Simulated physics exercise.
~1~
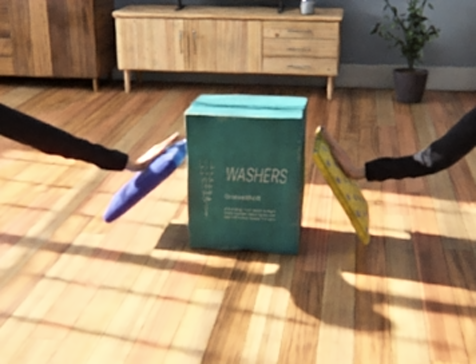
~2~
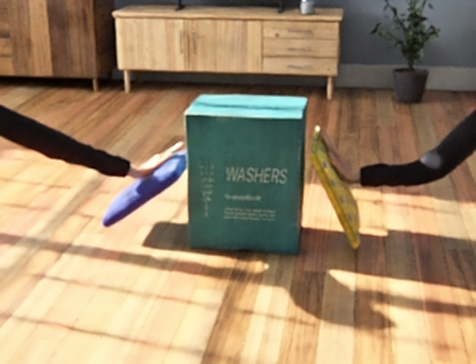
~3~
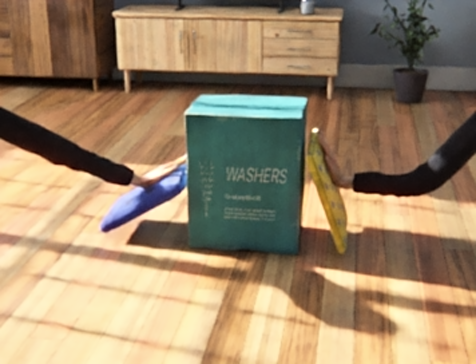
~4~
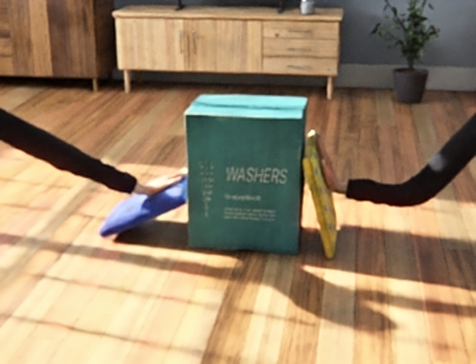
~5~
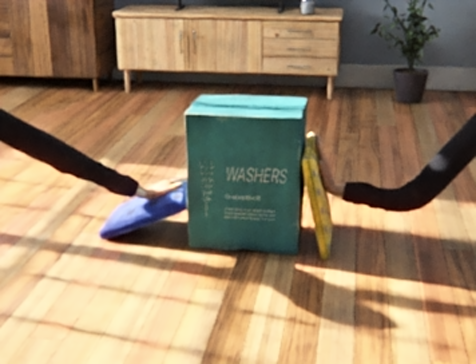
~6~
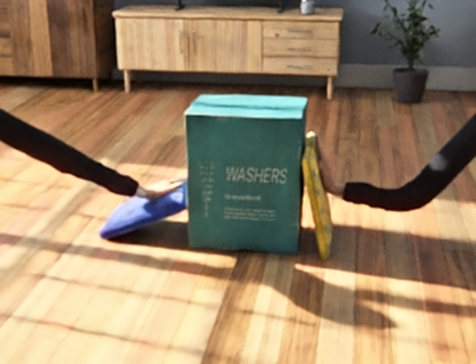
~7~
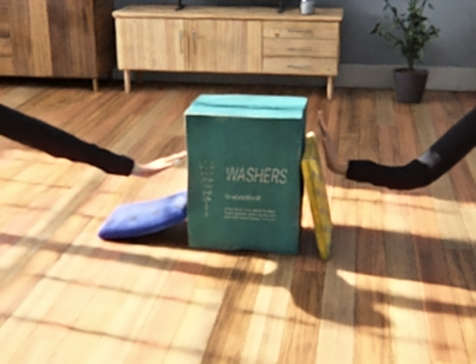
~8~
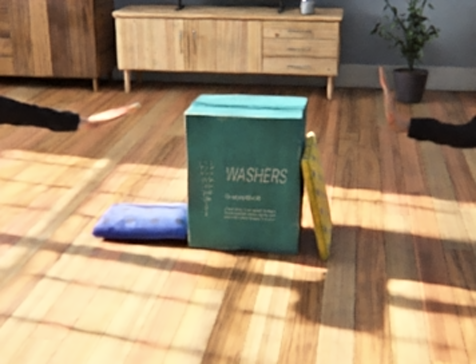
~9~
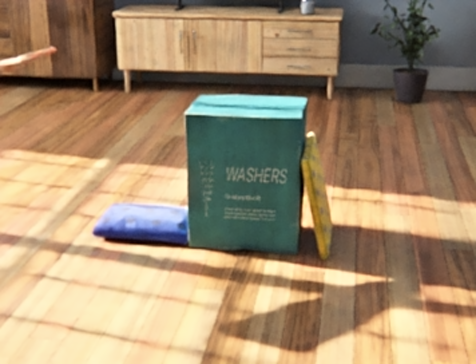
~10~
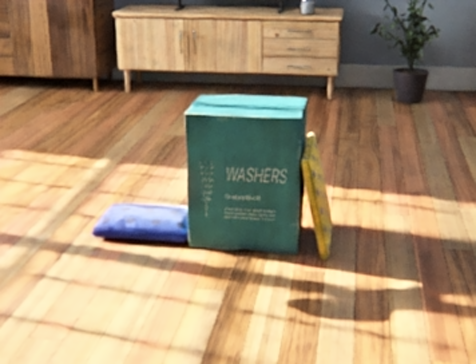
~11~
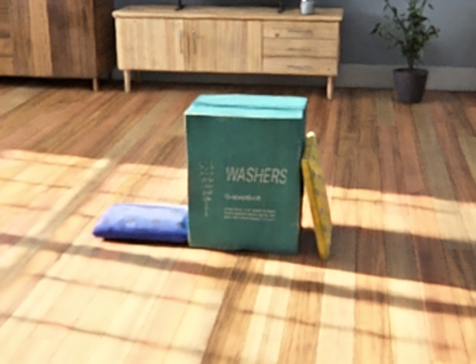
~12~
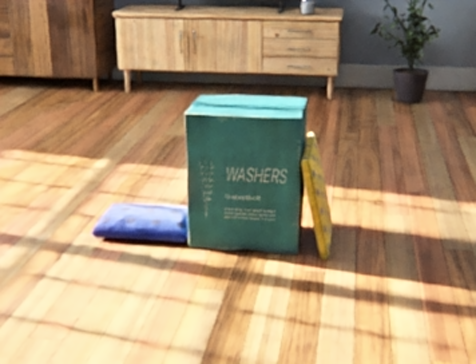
At the start, two dark-sleeved arms reach in from the left and right, holding a blue pillow and a yellow seat pad beside a turquoise box on a sunlit wooden floor. The hands lower both items and bring them in against the box, the pillow slanting on the left and the pad standing nearly upright on the right. After a brief pause, both hands let go and draw back. The blue pillow sinks down and settles flat on the floor as the arms leave. The yellow seat pad stays propped against the unmoving box.
